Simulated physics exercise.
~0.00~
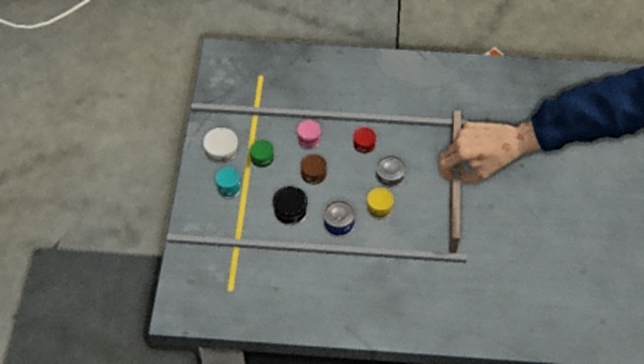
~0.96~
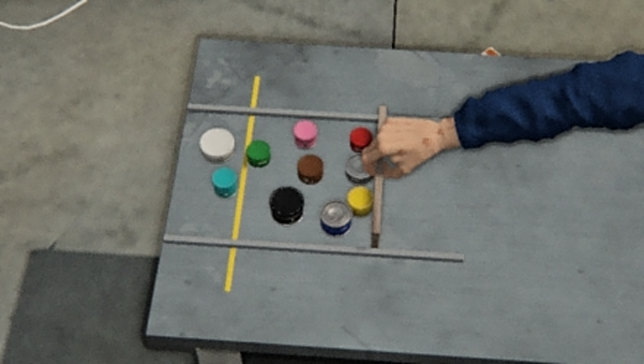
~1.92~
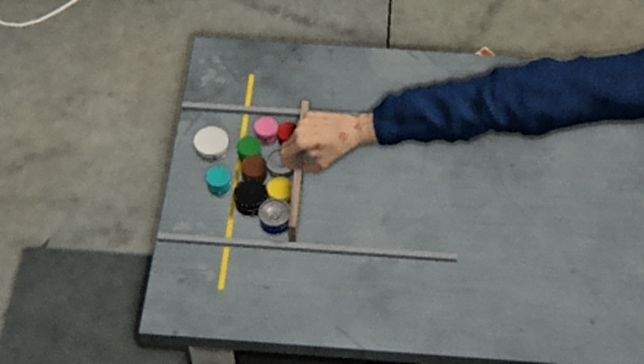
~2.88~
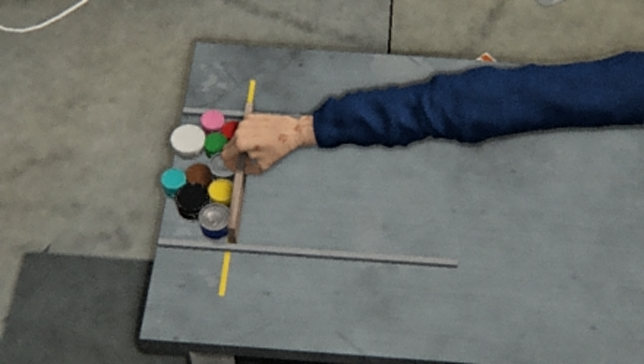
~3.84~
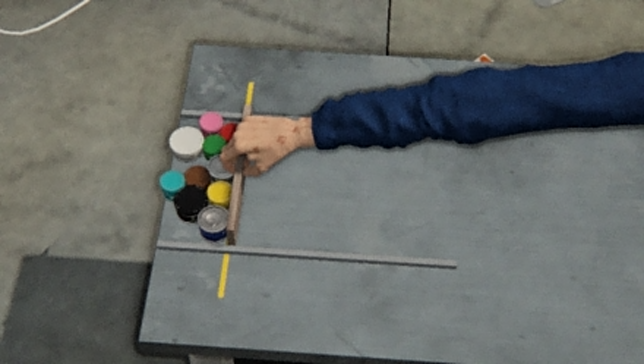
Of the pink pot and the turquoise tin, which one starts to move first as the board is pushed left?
The pink pot starts to move first, while the turquoise tin is still at rest. The turquoise tin only shifts later, as the board closes in on the yellow tape.
An upright board, pushed by a hand in a dark blue sleeve, slides left between two rails on a grey table, gathering colourful pots and tins into a cluster. It stops at the yellow tape, with the pots crowded at the table's left edge and none fallen.
